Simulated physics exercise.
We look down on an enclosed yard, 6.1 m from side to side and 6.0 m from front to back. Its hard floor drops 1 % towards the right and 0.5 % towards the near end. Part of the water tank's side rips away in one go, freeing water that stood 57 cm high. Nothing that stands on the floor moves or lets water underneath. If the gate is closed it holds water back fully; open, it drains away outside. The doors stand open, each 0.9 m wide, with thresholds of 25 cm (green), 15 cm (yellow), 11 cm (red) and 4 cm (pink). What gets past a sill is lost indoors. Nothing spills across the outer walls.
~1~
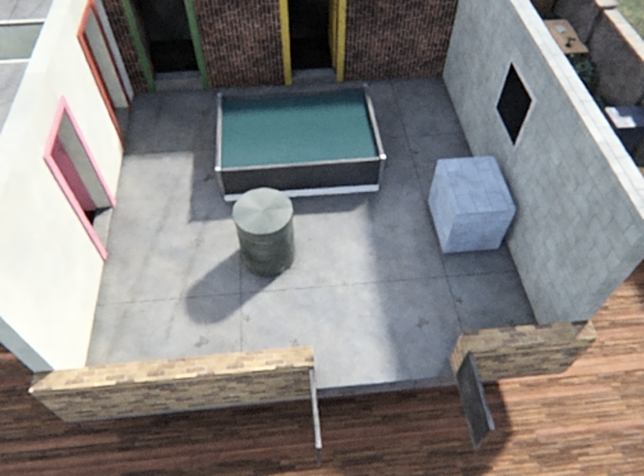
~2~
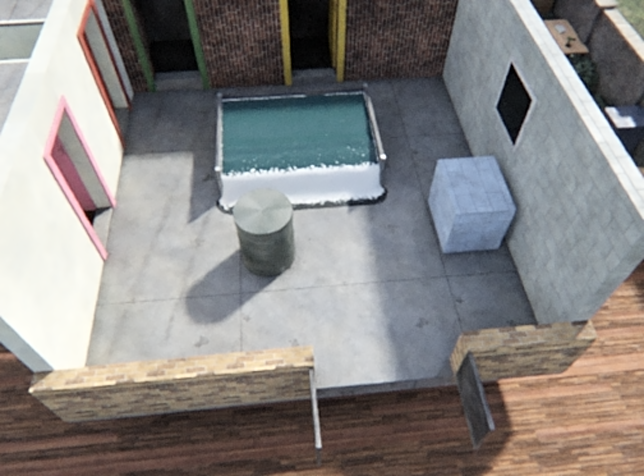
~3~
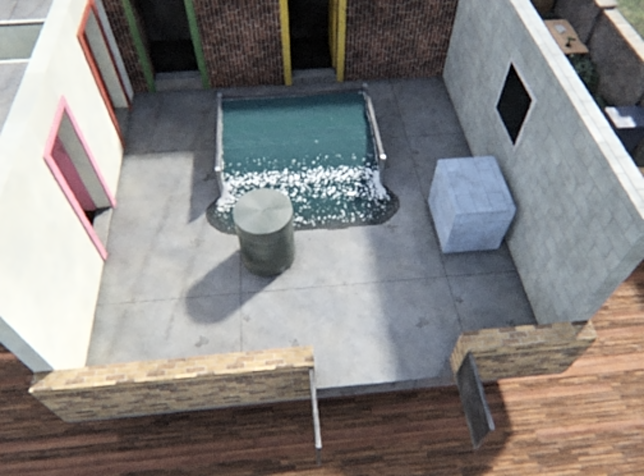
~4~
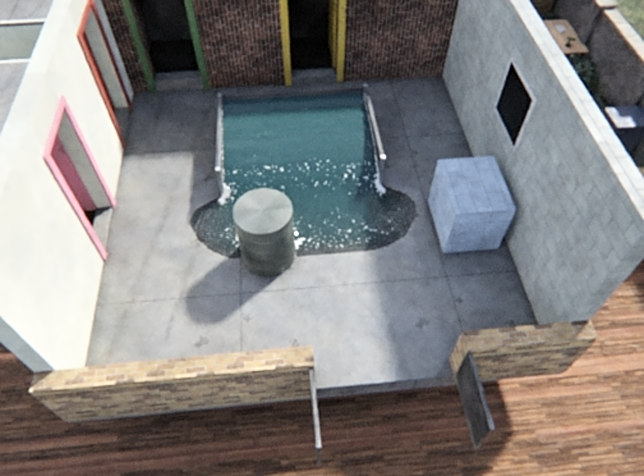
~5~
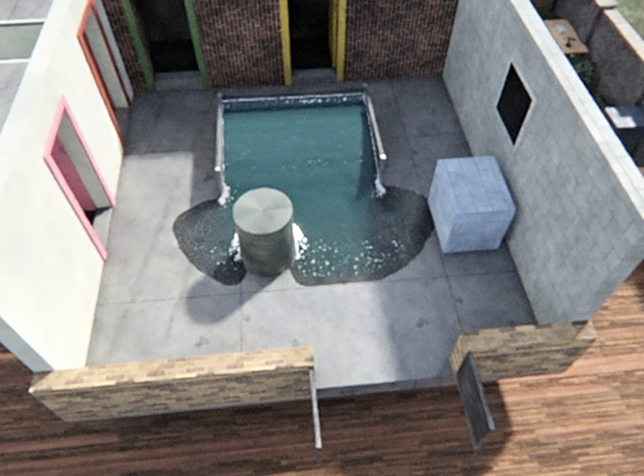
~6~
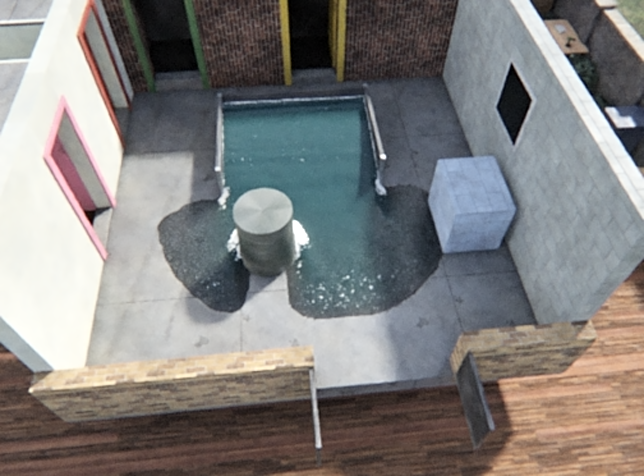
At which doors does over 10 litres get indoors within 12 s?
The water let in: At the green door it stays under the limit; at the yellow door it does not reach the limit; at the red door it does not reach the limit; at the pink door it exceeds the limit.
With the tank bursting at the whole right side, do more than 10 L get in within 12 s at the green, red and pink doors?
Then: Green below, red past it, pink under.
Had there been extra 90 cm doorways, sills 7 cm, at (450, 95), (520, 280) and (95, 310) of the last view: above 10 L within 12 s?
In that order: Under, past it, past it.
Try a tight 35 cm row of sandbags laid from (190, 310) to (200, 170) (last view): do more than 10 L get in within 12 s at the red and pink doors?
Then: Red below, pink not over.
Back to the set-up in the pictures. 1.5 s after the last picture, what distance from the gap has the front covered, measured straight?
Some 4.4 m out.
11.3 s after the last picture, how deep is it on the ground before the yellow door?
Roughly 4.0 cm deep.
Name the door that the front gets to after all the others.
Last comes the green one.
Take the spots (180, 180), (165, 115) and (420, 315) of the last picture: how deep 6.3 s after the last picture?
About 2, 1 and 8 cm.
Then, 0.7 s after the last picture water covers 40 % of the floor and is deepest (38 cm) near (273, 230); green door not reached, yellow door not reached, red door not reached, pink door not reached.
Then, 1.5 s after the last picture water covers 50 % of the floor and is deepest (31 cm) near (538, 349); green door not reached, yellow door not reached, red door not reached, pink door 6 cm at the sill, 1 L in.
Then, 2.8 s after the last picture water covers 60 % of the floor and is deepest (25 cm) near (538, 349); green door not reached, yellow door not reached, red door not reached, pink door 9 cm at the sill, 28 L in.
Then, 6.3 s after the last picture water covers 85 % of the floor and is deepest (12 cm) near (443, 255); green door not reached, yellow door 1 cm at the sill, 0 L in, red door 1 cm at the sill, 0 L in, pink door 4 cm at the sill, 47 L in.
Then, 11.3 s after the last picture water covers 90 % of the floor and is deepest (7 cm) near (525, 351); green door 2 cm at the sill, 0 L in, yellow door 4 cm at the sill, 0 L in, red door 1 cm at the sill, 0 L in, pink door 1 cm at the sill, 47 L in.
